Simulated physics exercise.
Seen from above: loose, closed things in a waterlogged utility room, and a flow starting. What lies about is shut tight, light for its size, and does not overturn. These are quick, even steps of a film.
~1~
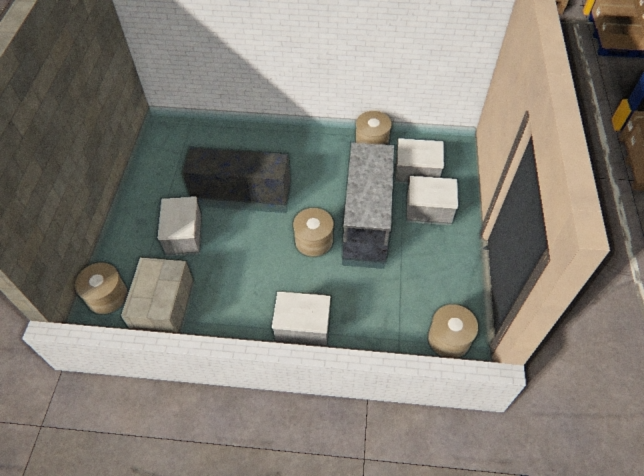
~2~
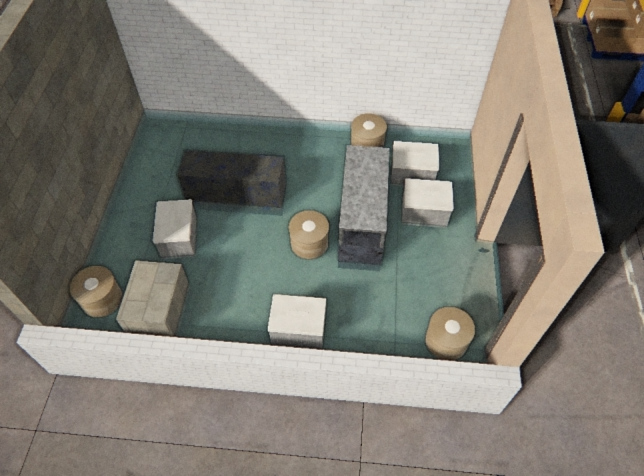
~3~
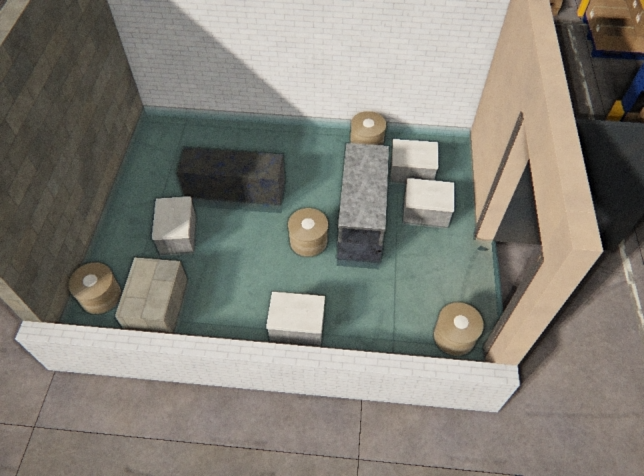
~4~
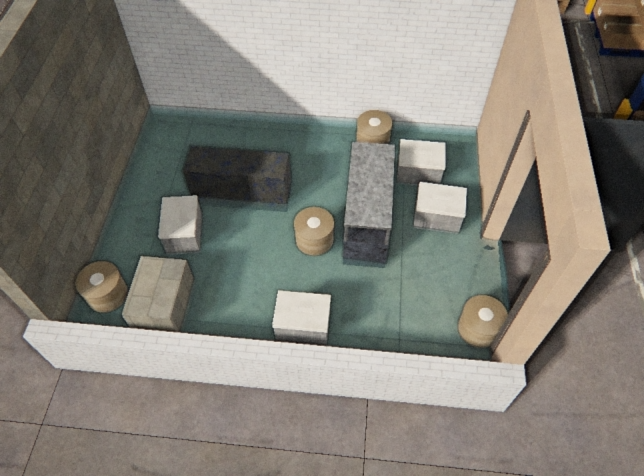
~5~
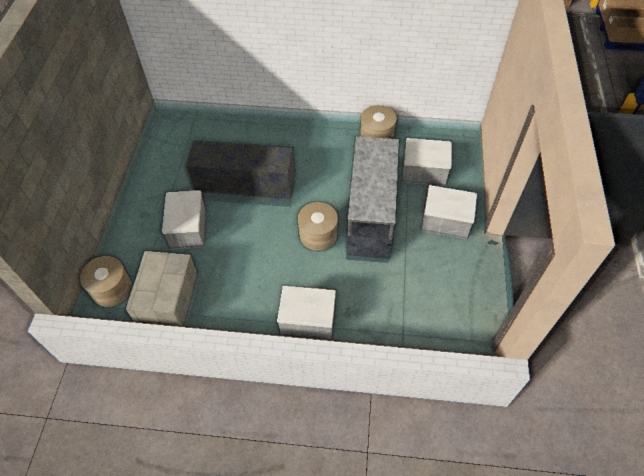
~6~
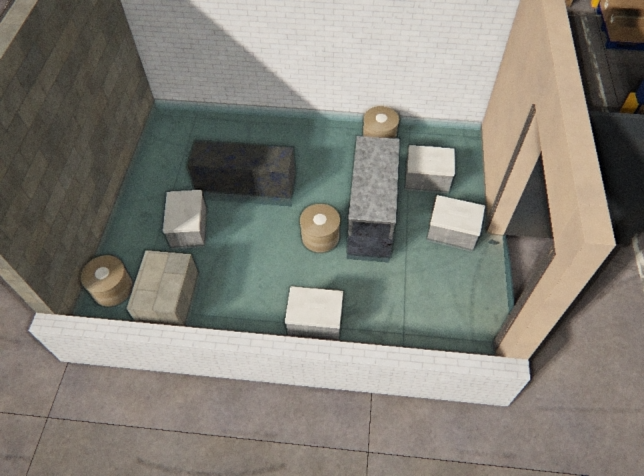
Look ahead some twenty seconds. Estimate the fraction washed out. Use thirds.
It is two thirds or above.
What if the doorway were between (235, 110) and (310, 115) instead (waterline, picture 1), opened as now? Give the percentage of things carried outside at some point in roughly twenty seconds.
Near 60 in a hundred.
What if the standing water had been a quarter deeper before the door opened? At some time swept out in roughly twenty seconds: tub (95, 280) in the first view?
My call: No.
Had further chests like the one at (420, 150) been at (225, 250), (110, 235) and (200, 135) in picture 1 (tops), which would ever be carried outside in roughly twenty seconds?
One after the other: Gone, no, no.
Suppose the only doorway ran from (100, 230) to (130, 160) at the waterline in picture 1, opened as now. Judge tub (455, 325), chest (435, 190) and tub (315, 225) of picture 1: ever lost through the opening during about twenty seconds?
As listed: Stays, still in, out.
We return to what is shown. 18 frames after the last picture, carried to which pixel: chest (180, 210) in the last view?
Close to (274, 264).
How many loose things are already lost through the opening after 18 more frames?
That makes 6.
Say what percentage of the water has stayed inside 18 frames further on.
Roughly 64 per cent.
A moment on, 2 of 8 are out; 6 afloat.
Next, 6 of 8 are out; 2 afloat.
Later, 6 of 8 are out; 2 afloat.
In the end, 6 of 8 are out; 2 afloat.
